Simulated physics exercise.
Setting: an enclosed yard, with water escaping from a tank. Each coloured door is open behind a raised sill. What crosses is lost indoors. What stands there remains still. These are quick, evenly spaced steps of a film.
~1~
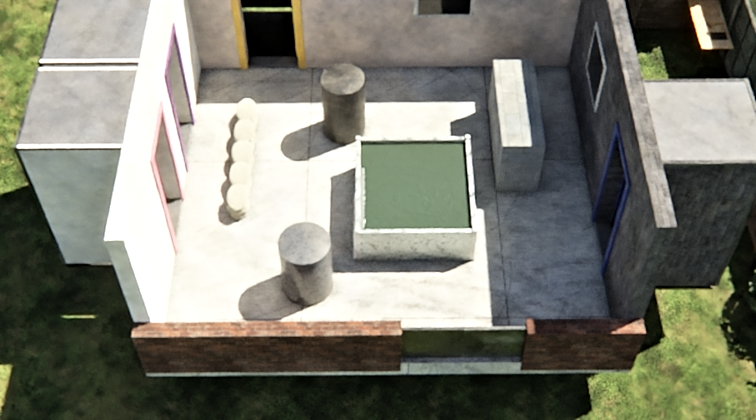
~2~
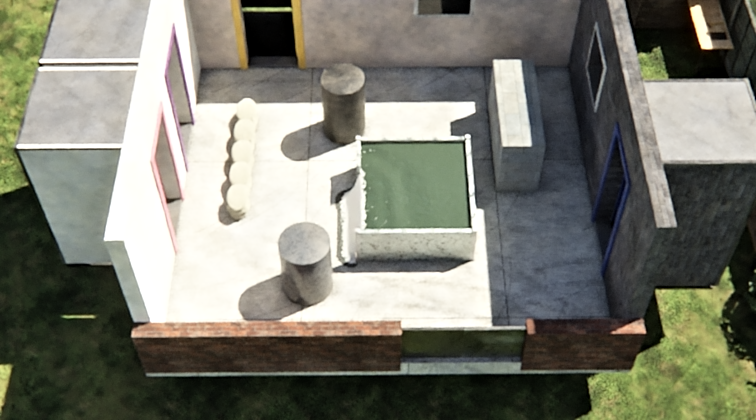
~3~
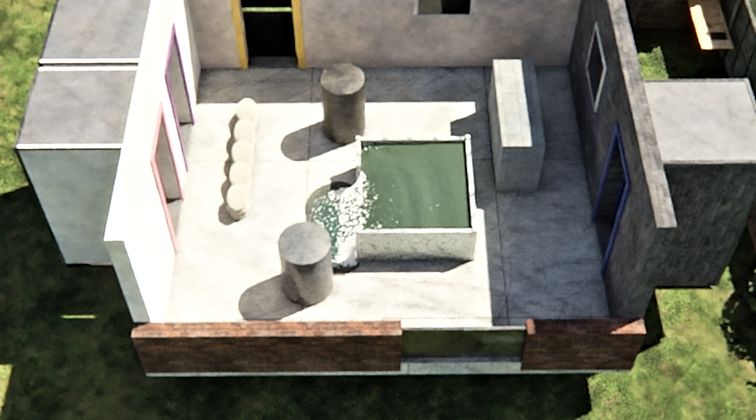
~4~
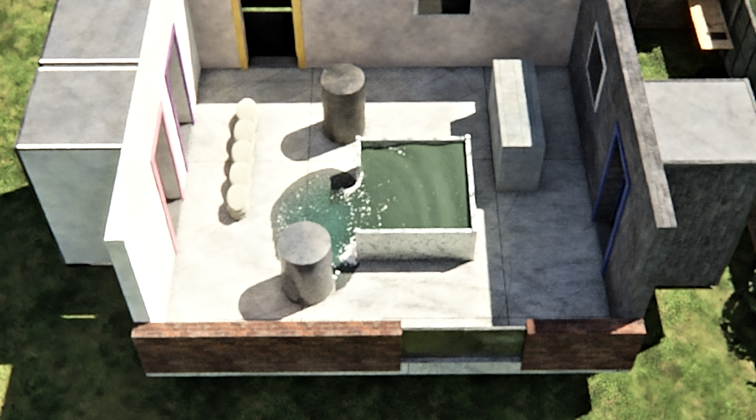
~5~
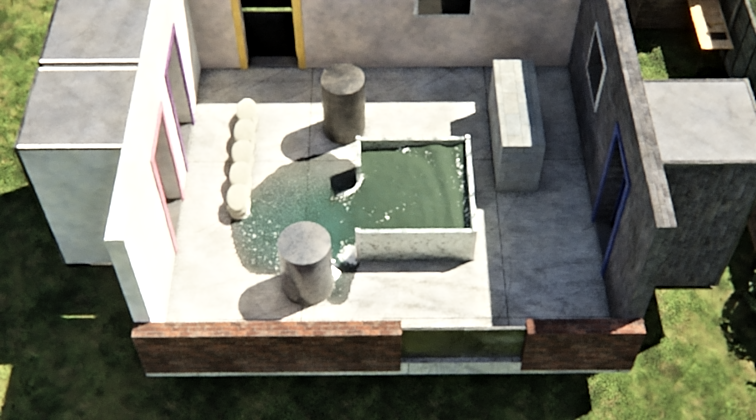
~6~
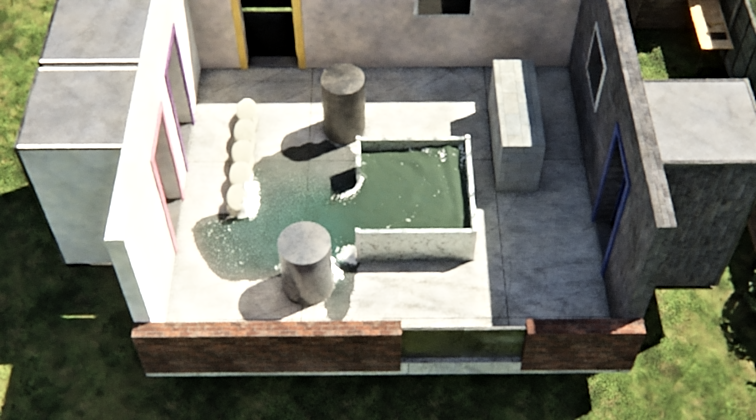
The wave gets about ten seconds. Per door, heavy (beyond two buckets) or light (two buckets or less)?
Result: The blue door stays at or under the cap there. The pink door tips over the cap there. The purple door stays at or under the cap there. The yellow door tips over the cap there.
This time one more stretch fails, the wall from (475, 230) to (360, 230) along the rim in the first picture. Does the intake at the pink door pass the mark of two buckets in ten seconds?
Check on pink - it keeps within bounds.
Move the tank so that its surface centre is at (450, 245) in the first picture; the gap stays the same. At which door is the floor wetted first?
Answer: The one in pink.
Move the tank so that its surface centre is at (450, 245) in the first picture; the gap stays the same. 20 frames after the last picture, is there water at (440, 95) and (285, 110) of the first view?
One after the other: Untouched, reached.
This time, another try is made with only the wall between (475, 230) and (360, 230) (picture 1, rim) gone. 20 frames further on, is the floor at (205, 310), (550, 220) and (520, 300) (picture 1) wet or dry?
Following the listed order, the three come out reached by the spill, reached by the spill and reached by the spill.
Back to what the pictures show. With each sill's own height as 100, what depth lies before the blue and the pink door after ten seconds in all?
I'd say around 70 and 80 in a hundred.
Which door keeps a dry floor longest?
That would be the blue door.
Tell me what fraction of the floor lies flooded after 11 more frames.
My estimate is roughly 35 percent.
A moment on, water covers 25 % of the floor; the blue door not reached, the pink door over two buckets in, the purple door not reached, the yellow door not reached.
Next, water covers 35 % of the floor; the blue door not reached, the pink door far over two buckets in, the purple door not reached, the yellow door under two buckets in.
Then, water covers 55 % of the floor; the blue door not reached, the pink door far over two buckets in, the purple door wet at the sill, nothing in, the yellow door over two buckets in.
Later, water covers 85 % of the floor; the blue door wet at the sill, nothing in, the pink door far over two buckets in, the purple door wet at the sill, nothing in, the yellow door over two buckets in.
In the end, water covers 95 % of the floor; the blue door under two buckets in, the pink door far over two buckets in, the purple door wet at the sill, nothing in, the yellow door far over two buckets in.
